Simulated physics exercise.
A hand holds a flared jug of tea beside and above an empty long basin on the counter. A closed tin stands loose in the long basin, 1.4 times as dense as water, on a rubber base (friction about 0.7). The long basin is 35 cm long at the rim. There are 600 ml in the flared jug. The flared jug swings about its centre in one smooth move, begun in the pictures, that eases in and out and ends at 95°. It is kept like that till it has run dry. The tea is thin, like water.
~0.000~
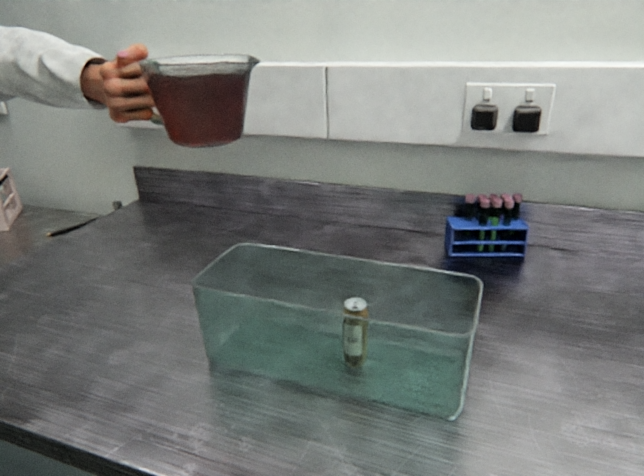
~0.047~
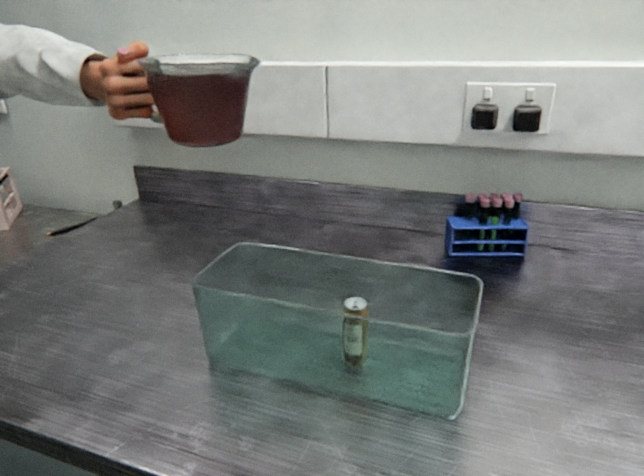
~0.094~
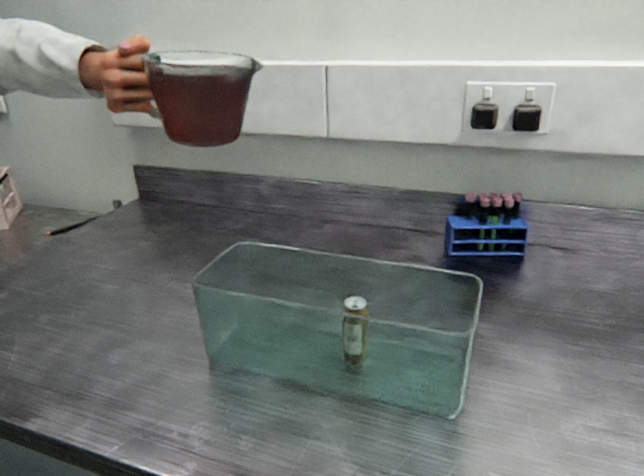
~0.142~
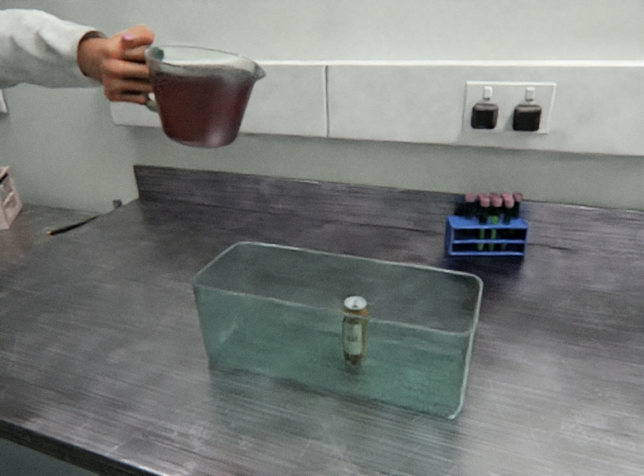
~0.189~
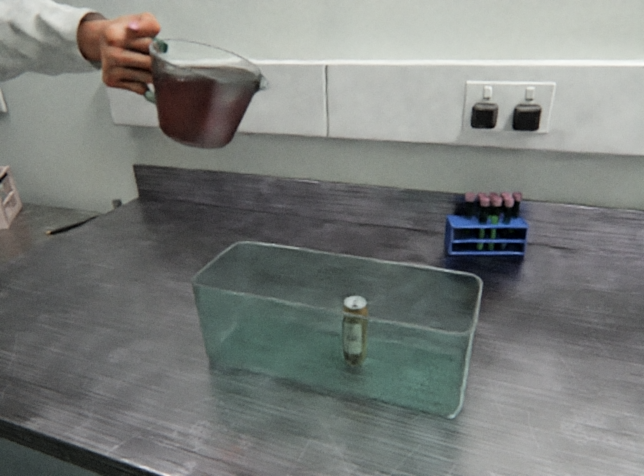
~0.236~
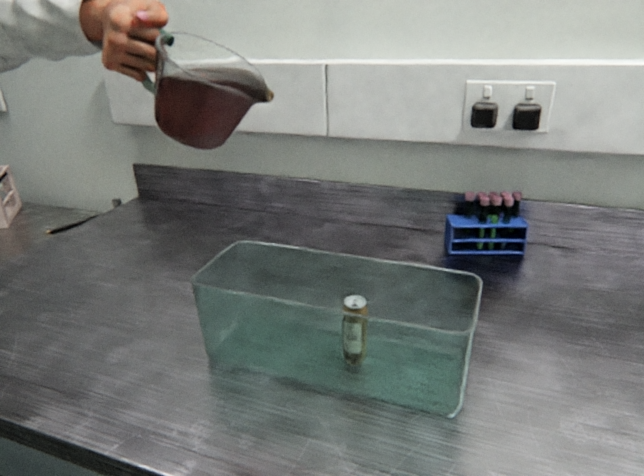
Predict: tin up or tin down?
It goes over.
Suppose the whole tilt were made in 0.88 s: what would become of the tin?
The tin falls.
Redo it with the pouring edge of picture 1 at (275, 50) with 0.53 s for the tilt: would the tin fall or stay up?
Then it goes over.
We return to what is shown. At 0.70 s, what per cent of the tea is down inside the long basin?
Near 72 in a hundred.
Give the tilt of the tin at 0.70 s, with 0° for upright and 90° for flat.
Near 15° from upright.
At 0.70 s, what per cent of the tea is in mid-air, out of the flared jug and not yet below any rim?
About 22 per cent.
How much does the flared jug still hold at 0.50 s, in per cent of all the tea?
Some 40 per cent.
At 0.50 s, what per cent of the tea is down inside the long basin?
Some 14 per cent.
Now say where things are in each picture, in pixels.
In the first picture, tilt 0°; pouring edge (258, 61); surface from (162, 71) to (246, 72); the long basin's rim runs from (215, 263) to (479, 306); the tin's top is at (355, 307).
In the second picture, tilt 1°; pouring edge (259, 62); surface from (162, 70) to (246, 72).
In the third picture, tilt 5°; pouring edge (262, 67); surface from (163, 68) to (247, 73).
In the fourth picture, tilt 12°; pouring edge (265, 76); surface from (166, 68) to (252, 77).
In the fifth picture, tilt 20°; pouring edge (268, 88); surface from (169, 70) to (259, 81).
In the sixth picture, tilt 30°; pouring edge (270, 101); surface from (170, 75) to (266, 92); 2 per cent is over the edge.
Then, 0.50 s in, the tilt is 87° and 40 per cent is still to pour; the tin stands where it began.
Then, 0.70 s in, the tilt is 95° and 7 per cent is still to pour; the tin leans 16°.
Then, 0.90 s in, the tilt is 95° and 1 per cent is still to pour; the tin lies on its side.
Then, 1.12 s in, the tilt is 95° and 0 per cent is still to pour; the tin lies on its side.
Finally, the tin lies on its side.
